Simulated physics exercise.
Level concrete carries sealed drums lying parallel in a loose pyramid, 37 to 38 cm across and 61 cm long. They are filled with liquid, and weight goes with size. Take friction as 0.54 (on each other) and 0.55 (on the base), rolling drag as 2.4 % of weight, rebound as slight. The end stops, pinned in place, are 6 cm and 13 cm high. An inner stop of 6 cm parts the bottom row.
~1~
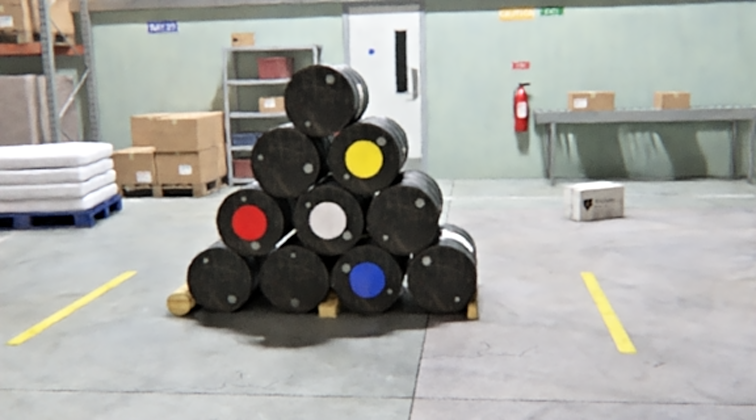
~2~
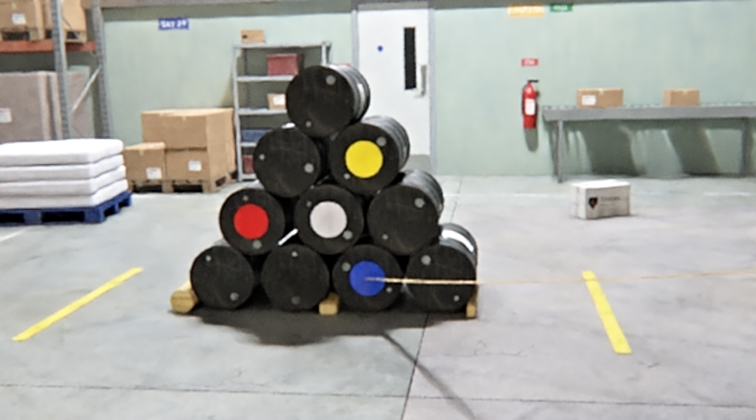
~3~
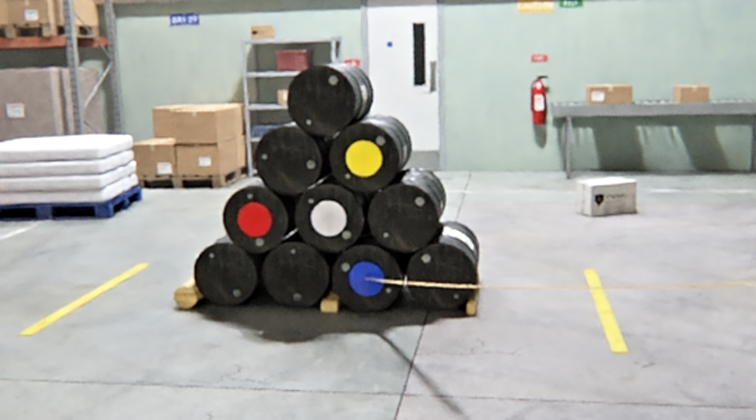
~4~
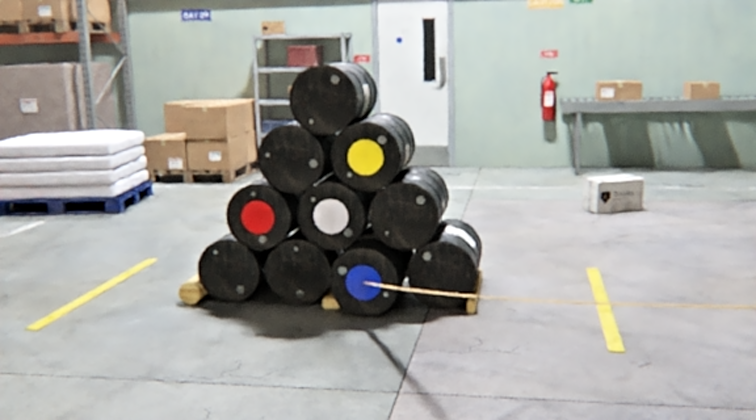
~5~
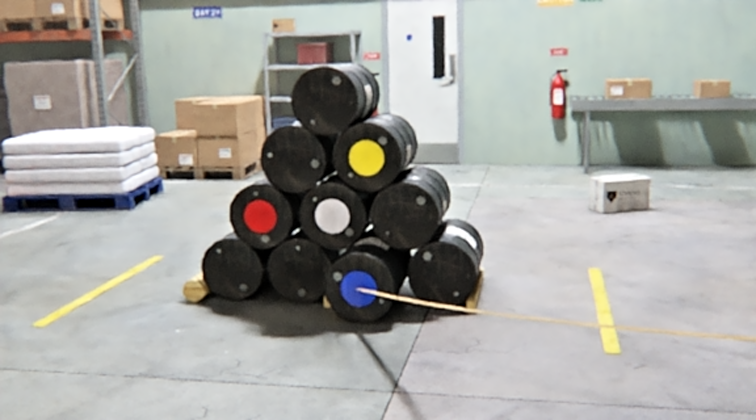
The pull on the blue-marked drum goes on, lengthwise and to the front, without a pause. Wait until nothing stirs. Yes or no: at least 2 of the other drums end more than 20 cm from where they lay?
No.
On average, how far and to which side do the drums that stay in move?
About 0 cm to the left.
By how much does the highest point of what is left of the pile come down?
Some 0 cm lower.
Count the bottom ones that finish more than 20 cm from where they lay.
The count is 0.
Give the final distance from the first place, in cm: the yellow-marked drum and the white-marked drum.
Yellow-marked drum: 0, white-marked drum: 0.
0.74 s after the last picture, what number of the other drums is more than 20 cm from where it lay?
0 by then.
Then, 0.74 s after the last picture, 0 now displaced over 20 cm.
Then, 0.91 s after the last picture, 0 now displaced over 20 cm.
All still, 1.1 s past the final picture, 0 moved over 20 cm; not one across the yellow lines; top of the pile 1.3 m high, from 1.3 m.
